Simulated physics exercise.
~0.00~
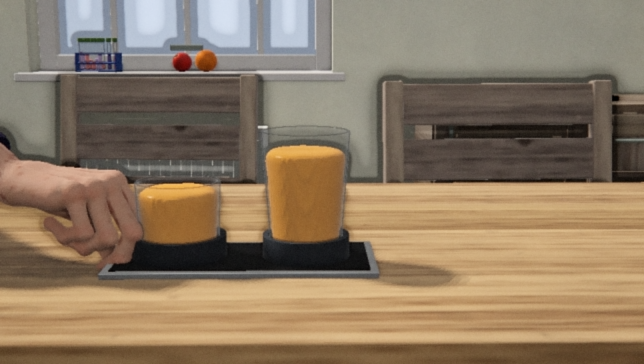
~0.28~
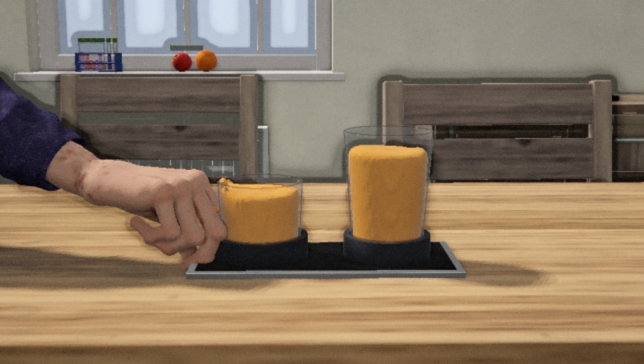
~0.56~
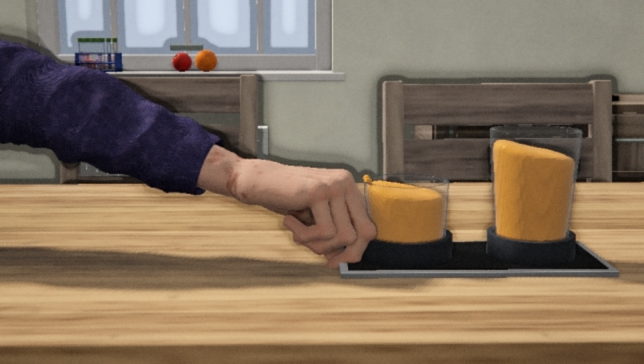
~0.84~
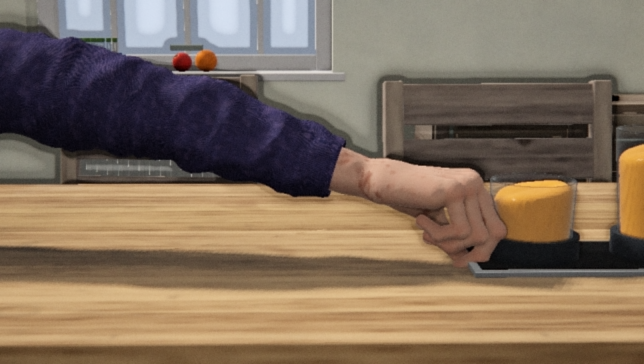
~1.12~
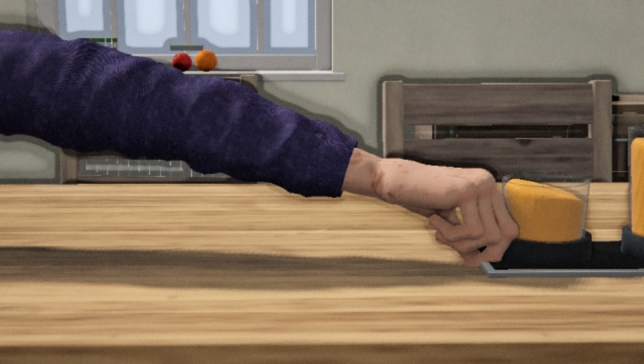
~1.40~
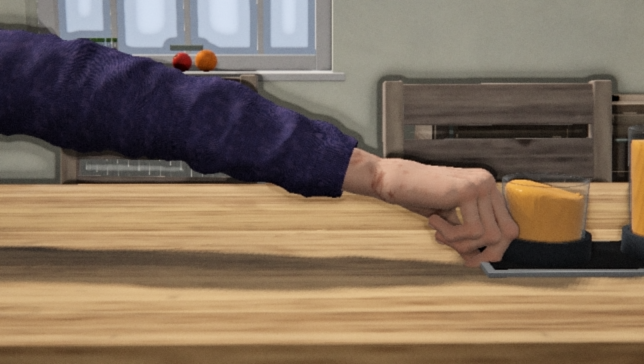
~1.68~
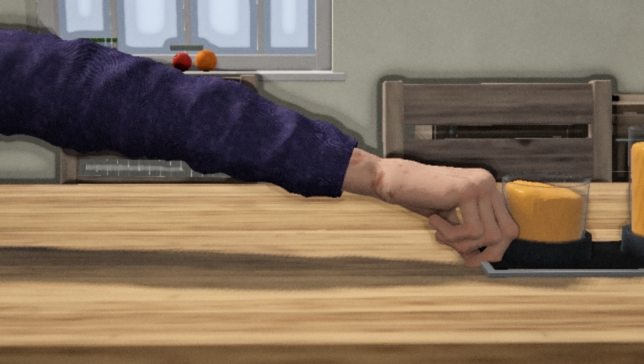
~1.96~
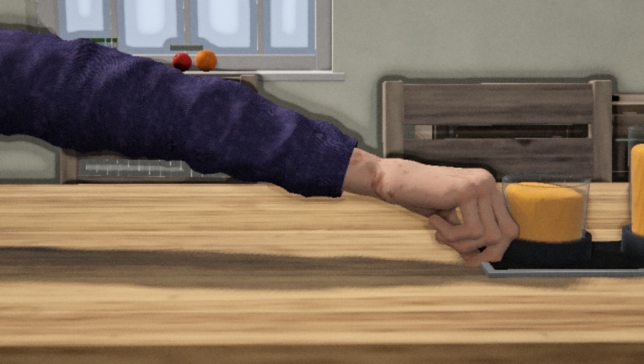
A tray carrying two open glasses of orange juice sliding right across a wooden table, pushed by a hand, juice slopping before it stops.
